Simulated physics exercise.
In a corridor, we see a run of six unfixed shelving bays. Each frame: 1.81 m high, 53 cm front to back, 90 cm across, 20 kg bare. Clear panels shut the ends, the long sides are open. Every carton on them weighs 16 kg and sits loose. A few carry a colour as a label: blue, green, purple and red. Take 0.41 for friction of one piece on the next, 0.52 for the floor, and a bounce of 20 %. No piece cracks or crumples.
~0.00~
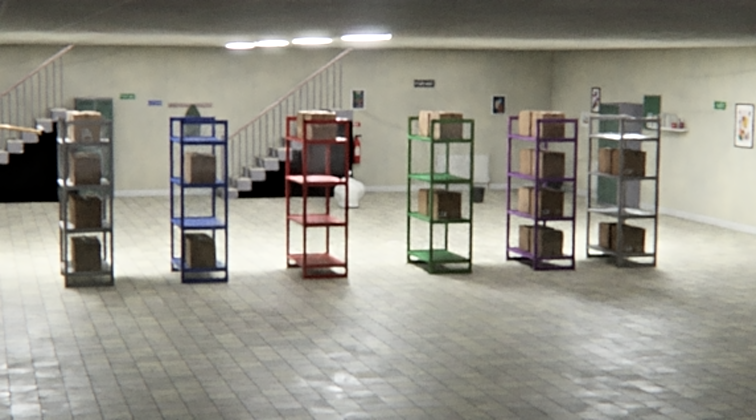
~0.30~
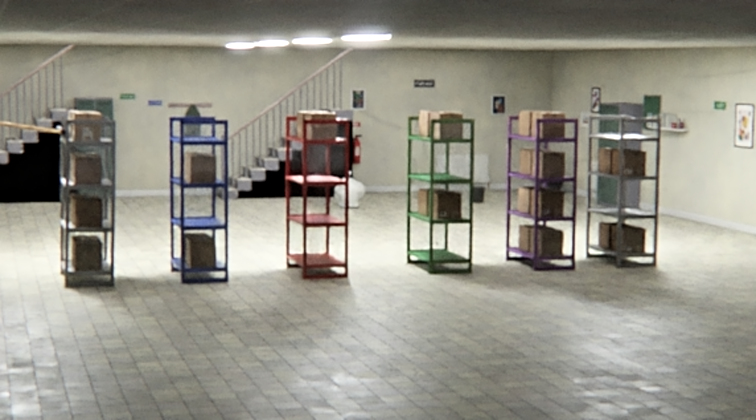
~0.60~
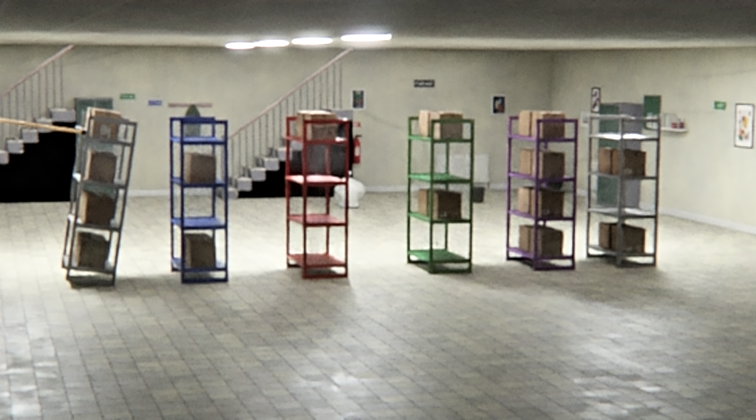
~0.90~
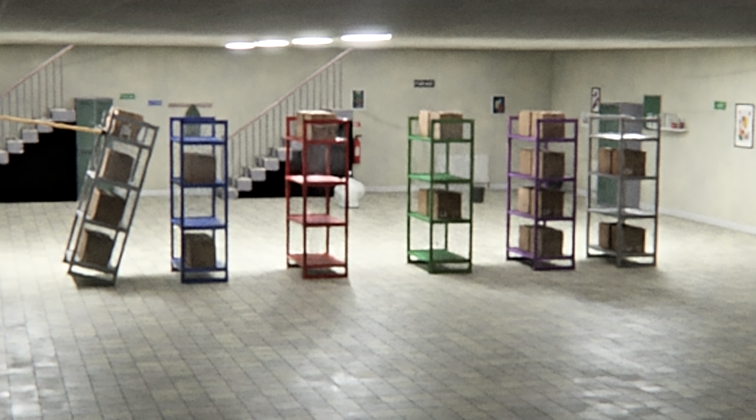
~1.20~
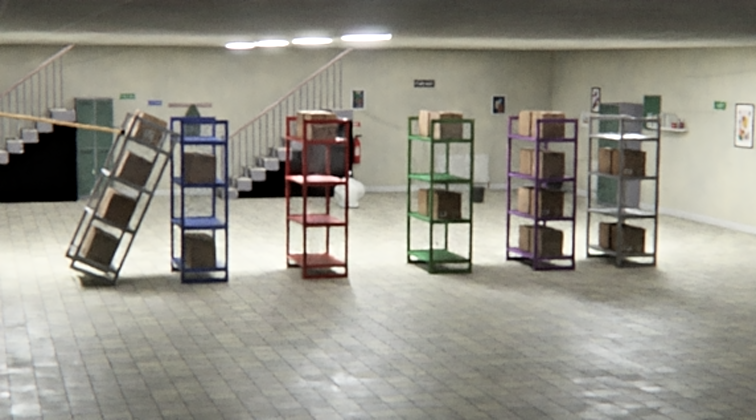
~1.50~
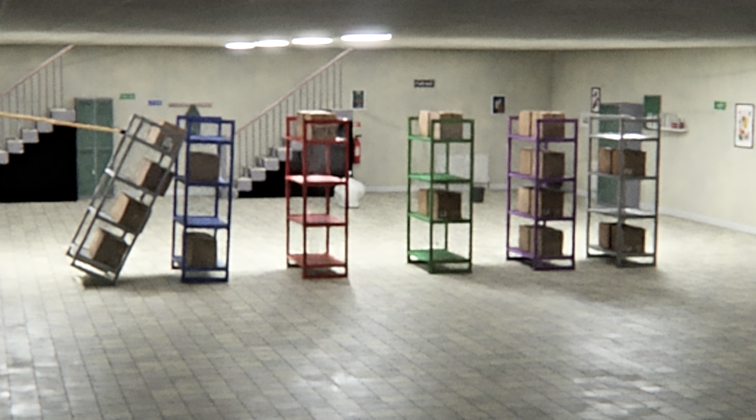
A pole reaching in from the left pushes the upper part of a grey shelving unit, which tilts steadily rightward until it leans against the blue unit, nudging it slightly. The blue, red, green, purple and second grey units stand in a row to the right, brown boxes on their shelves. The fixed view looks slightly down across a tiled hall with pale walls, staircases and ceiling lights.
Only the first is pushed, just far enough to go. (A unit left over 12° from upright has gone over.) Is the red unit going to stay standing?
The red unit remains upright.
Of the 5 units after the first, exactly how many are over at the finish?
It comes to 0.
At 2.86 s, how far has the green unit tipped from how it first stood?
About 0°.
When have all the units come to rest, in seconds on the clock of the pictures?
Near 3.5 s.
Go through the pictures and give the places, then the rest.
In the first frame (each place is the centre of the face we see best), pole end (42, 133) 18 cm from the first unit; red unit (326, 200); purple unit (556, 195); green unit (452, 197); the others all in place.
The second frame shows pole end (63, 132) pushing; red unit (326, 200).
The third frame shows pole end (83, 132) pushing; red unit (326, 200); the others all in place.
The fourth frame shows pole end (103, 132) pushing; red unit (326, 200); the others all in place.
The fifth frame shows pole end (123, 132) pushing; red unit (326, 200); the others all in place.
The sixth frame shows pole end (123, 132) stopped; red unit (326, 200); blue unit (208, 201); purple unit (556, 195); the others all in place.
By 1.68 s, 2 cartons spilt or dropped; none of the 5 other units over, 1 disturbed; red unit unmoved; blue unit tilted 6°.
By 1.92 s, 6 cartons spilt or dropped; none of the 5 other units over, 1 disturbed; red unit unmoved; blue unit tilted 12°.
By 2.54 s, 6 cartons spilt or dropped; none of the 5 other units over, 1 disturbed; red unit unmoved; blue unit moved 6 cm.
By 2.86 s, 8 cartons spilt or dropped; none of the 5 other units over, 1 disturbed; red unit unmoved; blue unit moved 6 cm.
When it is over (3.7 s), 8 cartons spilt or dropped; none of the 5 other units over, 1 disturbed; red unit unmoved; blue unit moved 6 cm; purple unit unmoved. Five left standing. In pixels of the last frame, middles, red unit near (317, 196), blue unit near (204, 198).
